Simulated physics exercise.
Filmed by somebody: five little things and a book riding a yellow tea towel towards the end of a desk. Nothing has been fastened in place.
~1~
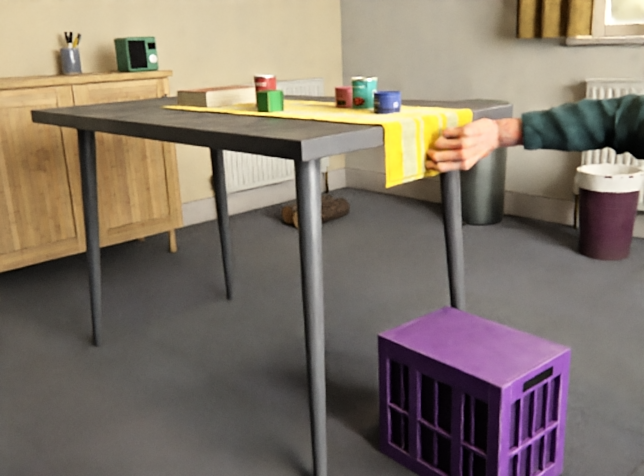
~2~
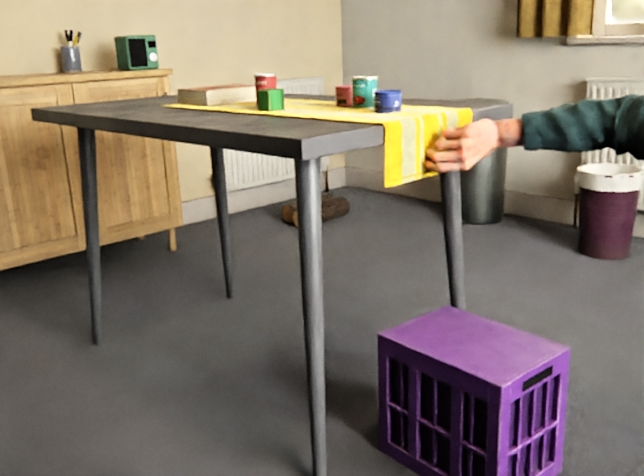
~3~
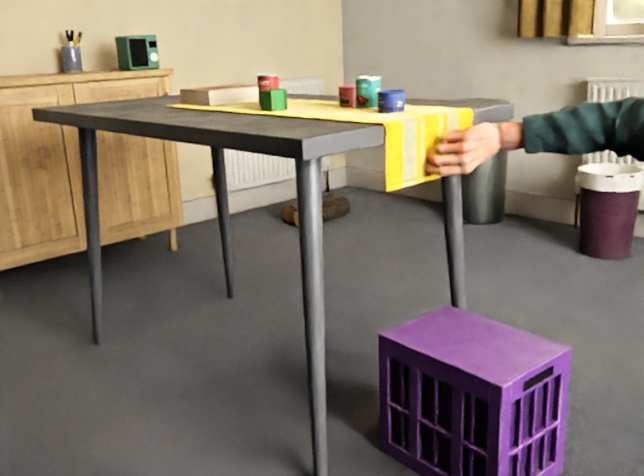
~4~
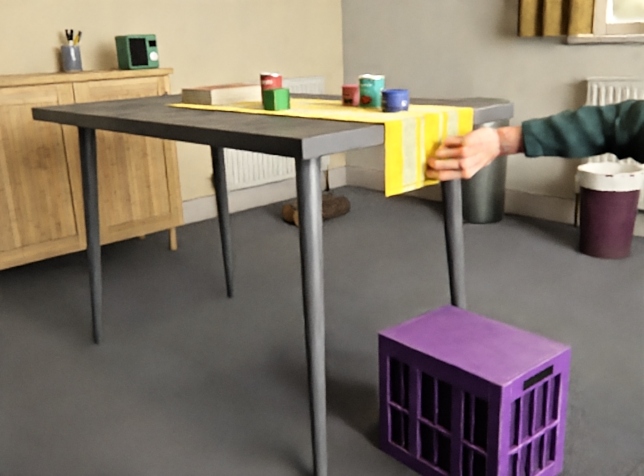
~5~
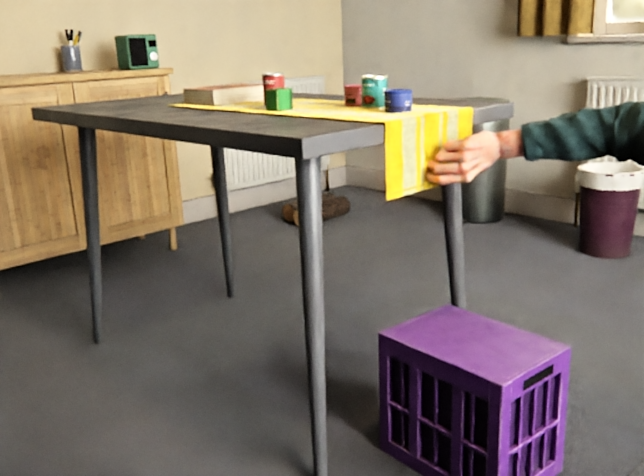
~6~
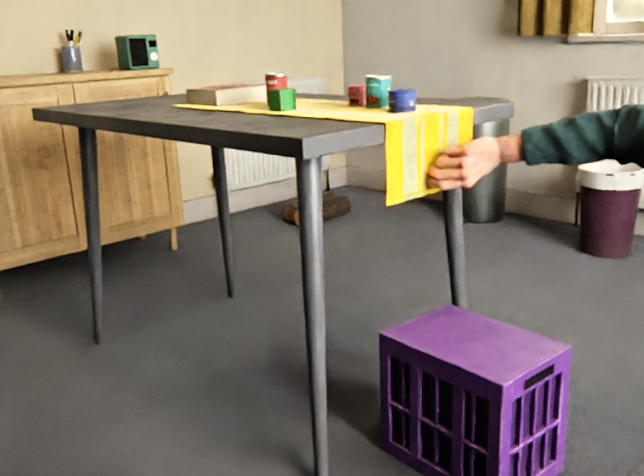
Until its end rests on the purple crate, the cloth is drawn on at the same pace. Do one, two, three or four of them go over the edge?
The final total over the edge will be three.
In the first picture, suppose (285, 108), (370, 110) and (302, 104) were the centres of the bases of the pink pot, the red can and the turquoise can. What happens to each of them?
The pink pot stays put; the red can topples down; and the turquoise can stays put.
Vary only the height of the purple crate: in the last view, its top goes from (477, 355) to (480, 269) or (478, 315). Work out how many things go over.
Then 1, then 2.
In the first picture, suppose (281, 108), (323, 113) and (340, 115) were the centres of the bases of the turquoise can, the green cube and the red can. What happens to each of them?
I reckon the turquoise can hangs on, the green cube takes a fall and the red can takes a fall.
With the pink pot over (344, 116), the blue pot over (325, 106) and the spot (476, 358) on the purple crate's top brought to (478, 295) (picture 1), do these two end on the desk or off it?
The pink pot? Lost. The blue pot? Safe.
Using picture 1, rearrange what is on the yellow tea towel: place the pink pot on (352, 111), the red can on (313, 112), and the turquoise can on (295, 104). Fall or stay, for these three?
Here's how it goes: The pink pot leaves the top, the red can leaves the top and the turquoise can remains in place.
Soon after, hem near (433, 227); all still up.
After that, hem near (434, 279); blue pot and turquoise can gone.
And then, hem on the crate; blue pot, turquoise can and pink pot gone.
In the end, hem on the crate; blue pot, turquoise can and pink pot gone. The desk loses three.
